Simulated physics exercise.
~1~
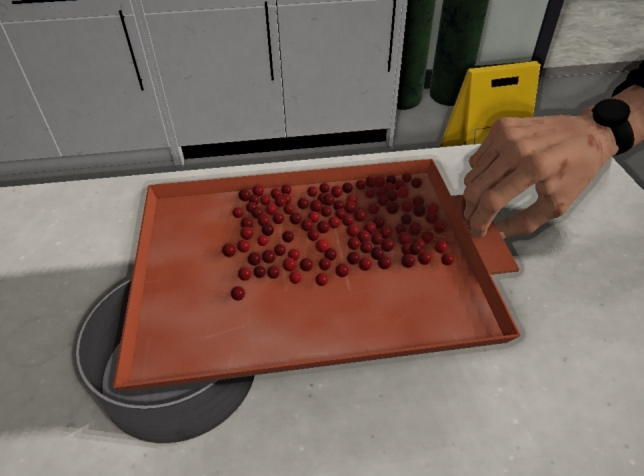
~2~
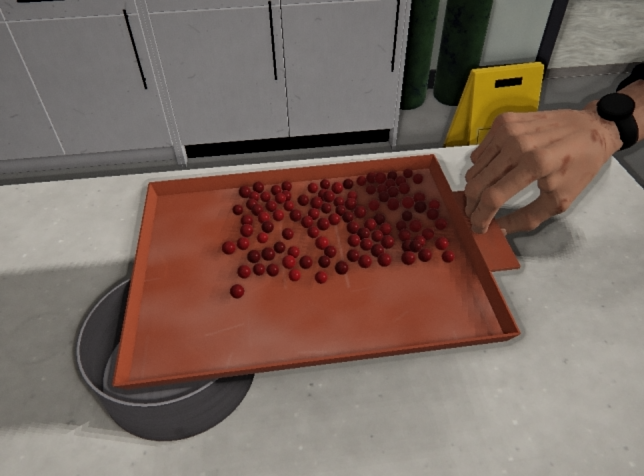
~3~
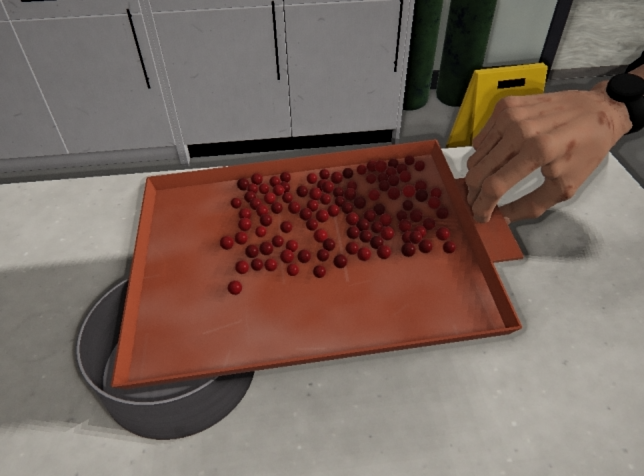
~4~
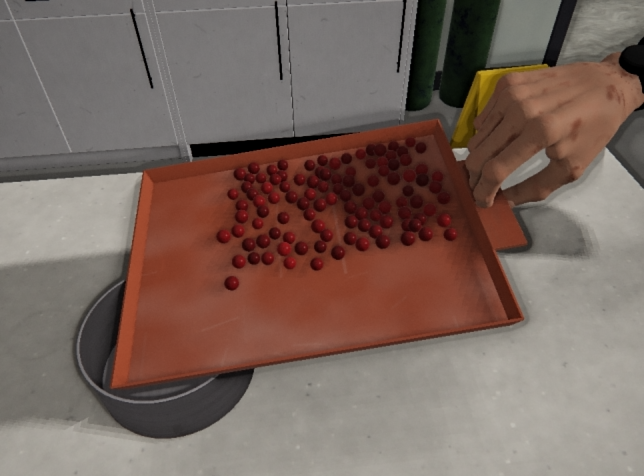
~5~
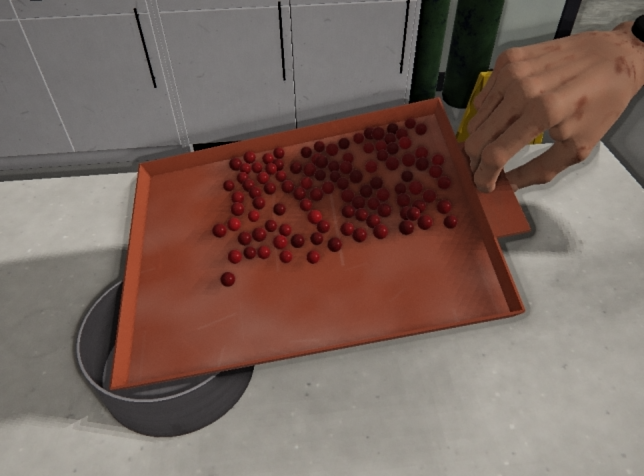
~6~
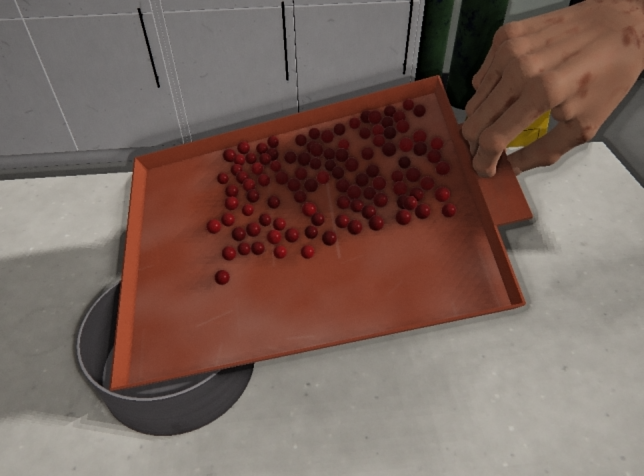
The video shows a hand gripping the right end of a reddish-orange tray of small red berries, its left end above a dark pot on a counter. The hand steadily raises the right end, while the berries stay clustered together.
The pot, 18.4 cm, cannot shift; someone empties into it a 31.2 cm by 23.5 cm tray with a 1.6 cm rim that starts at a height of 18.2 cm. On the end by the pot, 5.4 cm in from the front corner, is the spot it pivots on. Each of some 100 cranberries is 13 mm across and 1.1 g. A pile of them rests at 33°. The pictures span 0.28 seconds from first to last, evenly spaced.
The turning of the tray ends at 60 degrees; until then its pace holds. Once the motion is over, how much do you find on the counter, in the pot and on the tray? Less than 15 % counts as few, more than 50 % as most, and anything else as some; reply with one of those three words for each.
Here it is: Counter: Most, pot: Few, left on the tray: Some.
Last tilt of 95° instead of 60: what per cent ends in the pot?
In that case some 0 per cent.
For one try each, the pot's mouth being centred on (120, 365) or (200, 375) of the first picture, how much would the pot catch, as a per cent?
Try one: ~ 10 %; try two: ~ 5 %.
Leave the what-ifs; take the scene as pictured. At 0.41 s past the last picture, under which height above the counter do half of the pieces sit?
The halfway line is at about 22 cm.
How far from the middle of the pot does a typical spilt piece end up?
About 20 centimetres.
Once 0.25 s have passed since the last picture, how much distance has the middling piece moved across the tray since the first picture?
7 cm.
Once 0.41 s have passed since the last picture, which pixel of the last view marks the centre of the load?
I reckon close to (163, 330).
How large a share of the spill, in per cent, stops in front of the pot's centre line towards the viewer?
Estimate: Close to 100 per cent of the pieces.
Then, 0.25 s after the last picture, tilt 40 degrees; the tray holds 100 %, the pot 0 %.
Then, 0.41 s after the last picture, tilt 53 degrees; the tray holds 100 %, the pot 0 %.
Then, 0.70 s after the last picture, tilt 60 degrees; the tray holds 45 %, the pot 0 %.
In the end, counter 60 %, pot 0 %, tray 40 %.
